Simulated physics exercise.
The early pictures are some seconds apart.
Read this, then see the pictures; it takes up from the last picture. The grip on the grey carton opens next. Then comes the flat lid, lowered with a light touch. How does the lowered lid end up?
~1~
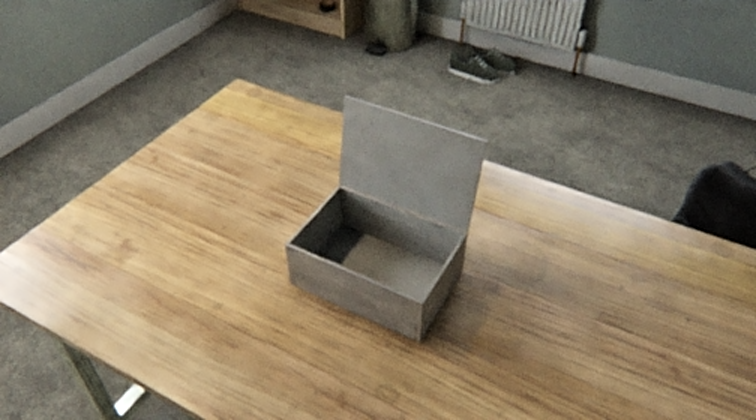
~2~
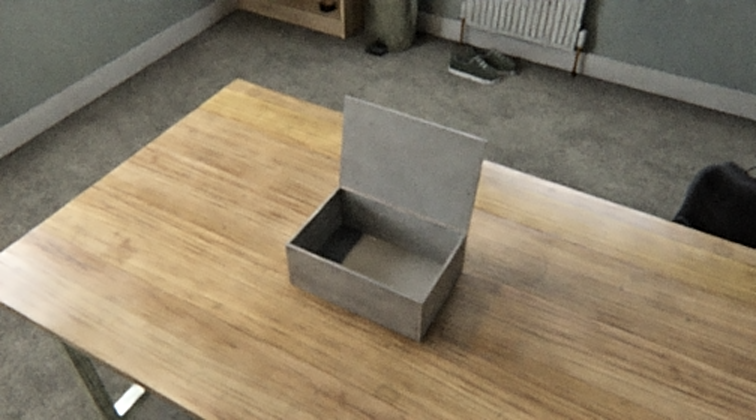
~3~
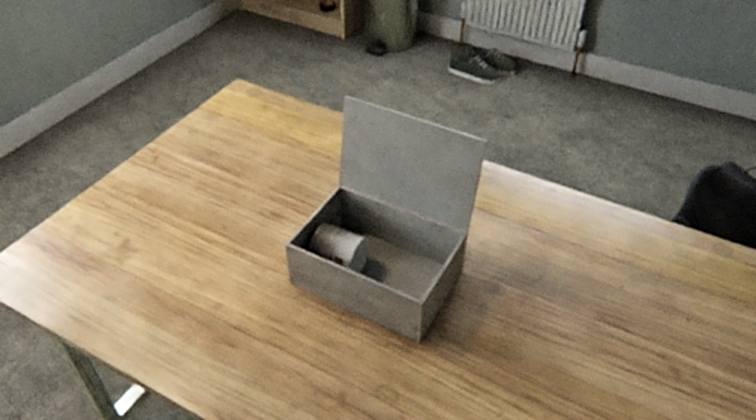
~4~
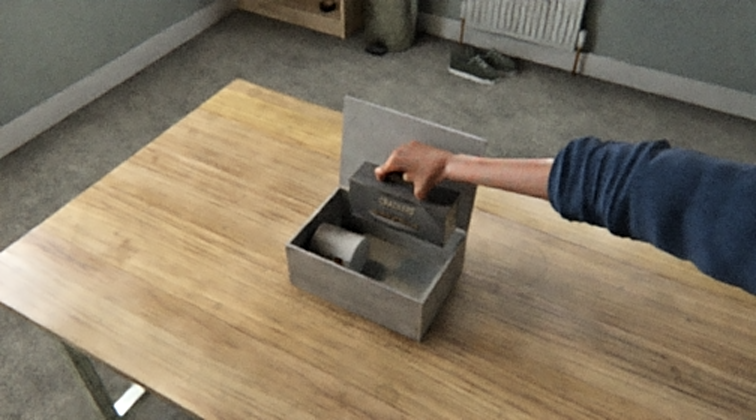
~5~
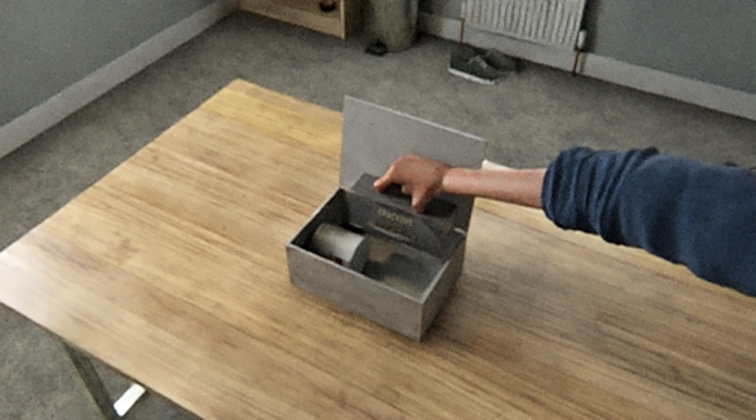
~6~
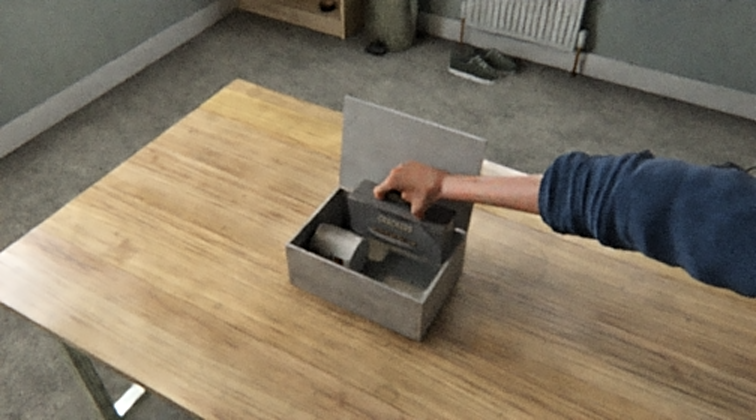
Closed.
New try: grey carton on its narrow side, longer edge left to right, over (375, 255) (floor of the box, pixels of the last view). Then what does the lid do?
It seals the box.
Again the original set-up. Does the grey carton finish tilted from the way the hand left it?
By the end the grey carton has leaned over.
Then, 0.60 s on from there, grey carton on its side near (393, 251); white tin shifted a little.
Then, 1.50 s on from there, lid 65° above the rim; grey carton on its side near (392, 254); white tin shifted a little.
Then, 2.00 s on from there, lid 25° above the rim; grey carton on its side near (392, 254); white tin shifted a little.
In the end, lid shut; toppled in the box, grey carton; white tin unmoved. At the end, from the last picture's camera, grey carton near (392, 254).
